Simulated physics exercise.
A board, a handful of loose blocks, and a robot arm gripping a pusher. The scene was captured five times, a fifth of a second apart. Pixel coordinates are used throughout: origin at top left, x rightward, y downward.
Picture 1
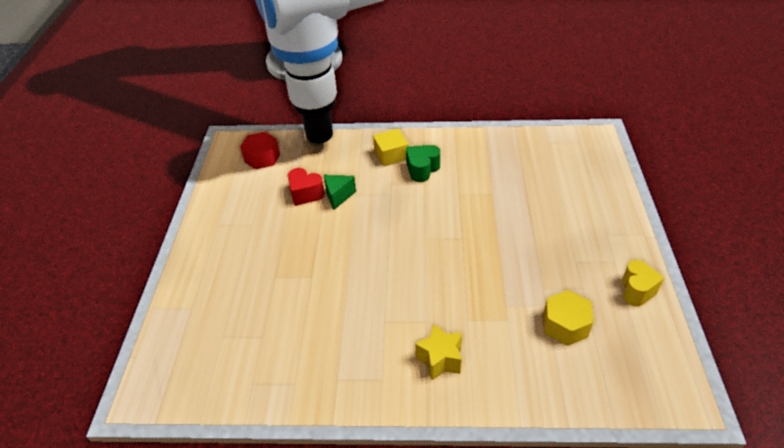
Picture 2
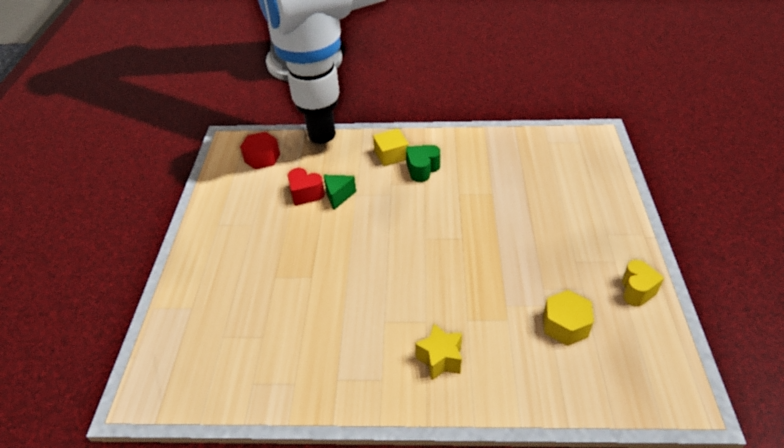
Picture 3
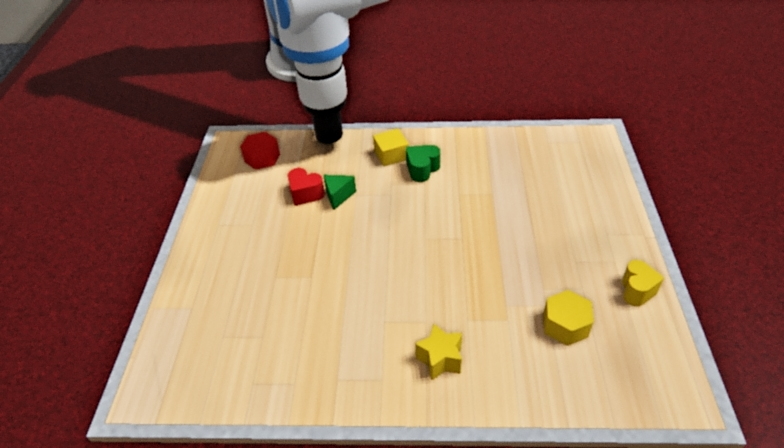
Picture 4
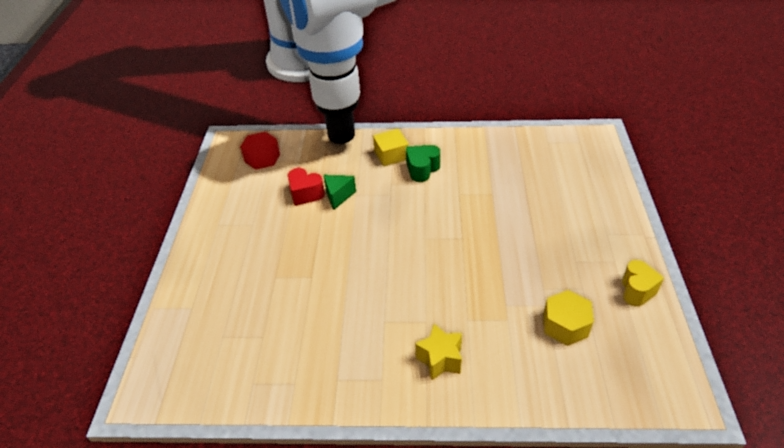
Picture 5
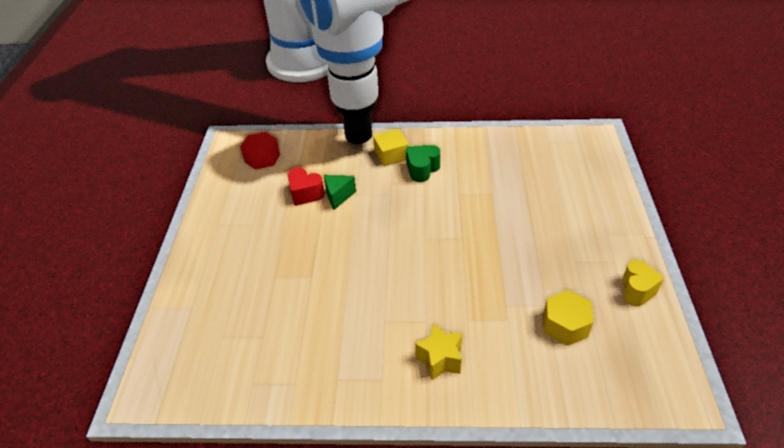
In this clip, a robot arm holding a black pusher moves slowly to the right along the far edge of a wooden board, nearing a yellow block beside a green heart, while the scattered red, green and yellow blocks stay still.
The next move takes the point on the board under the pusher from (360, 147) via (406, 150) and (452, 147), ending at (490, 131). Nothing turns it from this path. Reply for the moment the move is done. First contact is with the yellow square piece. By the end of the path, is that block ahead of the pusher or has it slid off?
Gone from the front.
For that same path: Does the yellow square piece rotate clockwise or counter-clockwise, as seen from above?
Prediction: Clockwise.
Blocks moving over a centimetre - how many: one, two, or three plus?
Of all the blocks, two travel more than a centimetre.
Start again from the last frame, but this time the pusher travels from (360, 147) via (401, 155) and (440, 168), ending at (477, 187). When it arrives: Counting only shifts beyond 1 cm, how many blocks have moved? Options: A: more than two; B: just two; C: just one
B
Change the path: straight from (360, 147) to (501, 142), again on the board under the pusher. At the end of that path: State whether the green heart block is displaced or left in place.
At the moment the path ends, the green heart block no longer stands where it did.
The first path, step by step. One third of the way, pusher at (406, 140); yellow square piece at (437, 143); green heart block at (444, 164), turned 65° clockwise.
Two thirds of the way, pusher at (453, 136); yellow square piece at (470, 147), turned 65° clockwise; green heart block at (450, 166), turned 100° clockwise.
At the end, pusher at (491, 120); yellow square piece at (472, 147), turned 80° clockwise; green heart block at (450, 166), turned 100° clockwise.
